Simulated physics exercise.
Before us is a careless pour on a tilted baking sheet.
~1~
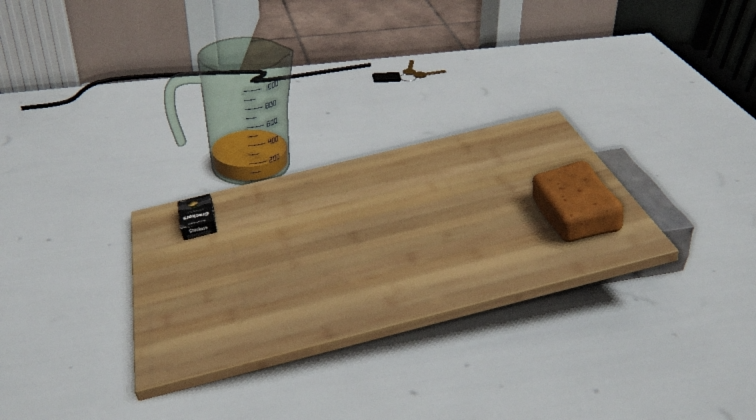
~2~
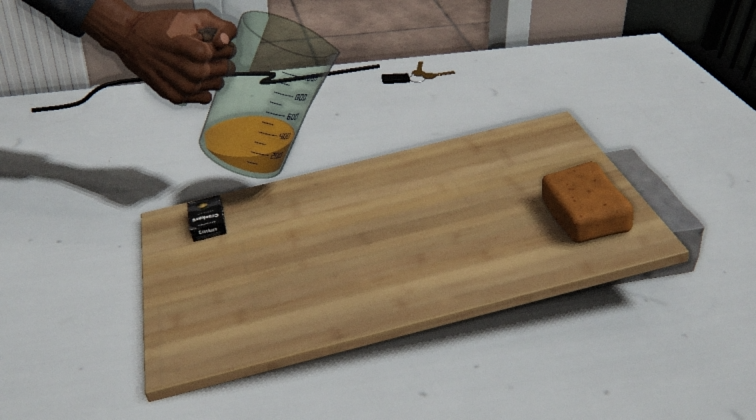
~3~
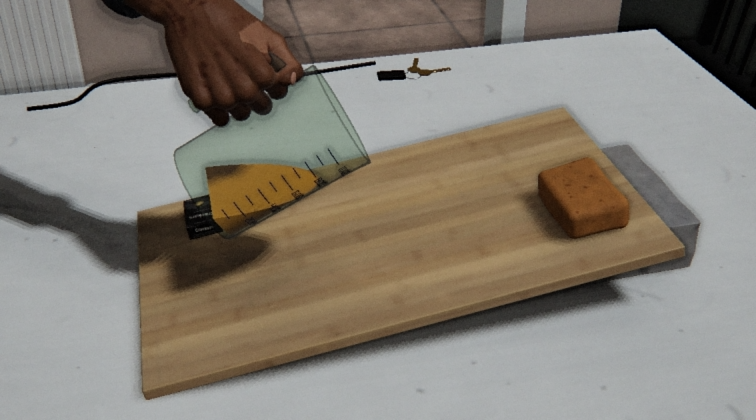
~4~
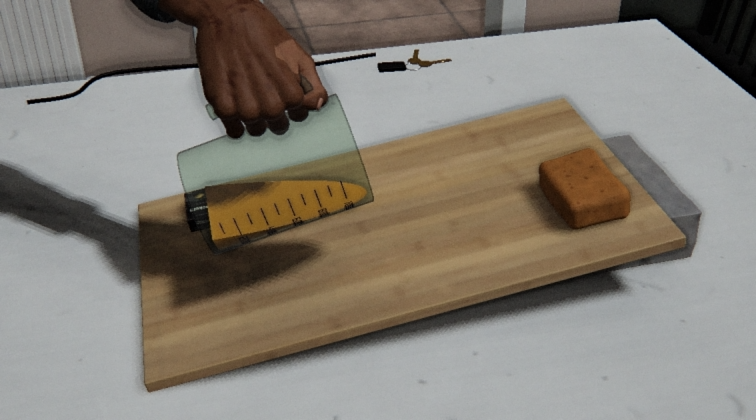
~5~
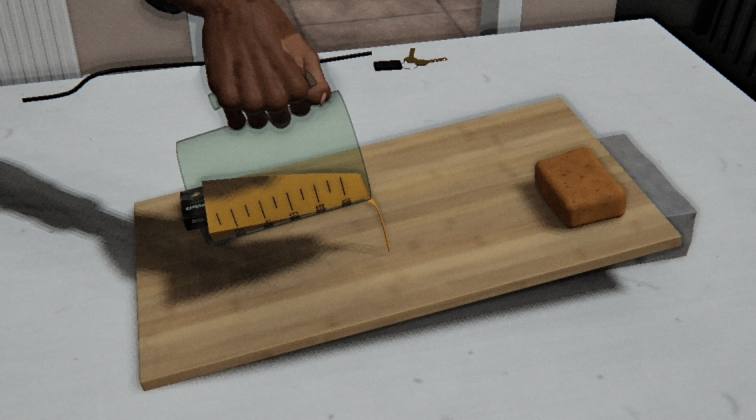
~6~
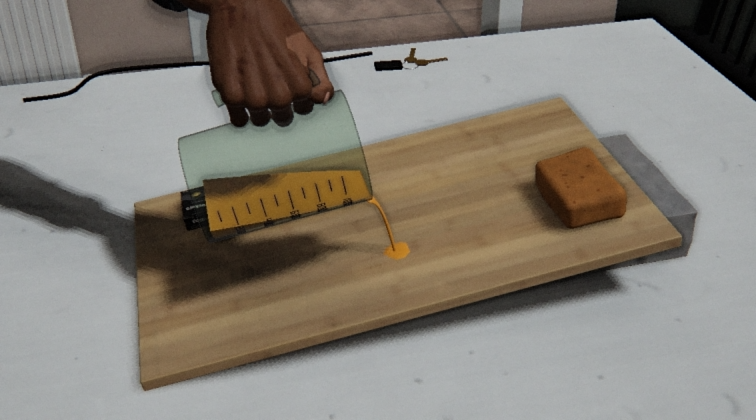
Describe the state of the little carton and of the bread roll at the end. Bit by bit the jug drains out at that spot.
At the end: On the left the little carton dry, on the right the bread roll dry.
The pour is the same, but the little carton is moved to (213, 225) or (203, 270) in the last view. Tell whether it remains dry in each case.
At the first spot it remains clean, at the second spot it gets dampened.
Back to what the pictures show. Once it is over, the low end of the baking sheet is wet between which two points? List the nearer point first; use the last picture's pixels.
Wet span: (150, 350) to (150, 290).
A moment on, it runs down to the left; the little carton is untouched; the bread roll is untouched.
Further on, it runs down to the left and off the end; the little carton is untouched; the bread roll is untouched.
When it is over, it runs down to the left and off the end; the little carton is untouched; the bread roll is untouched.
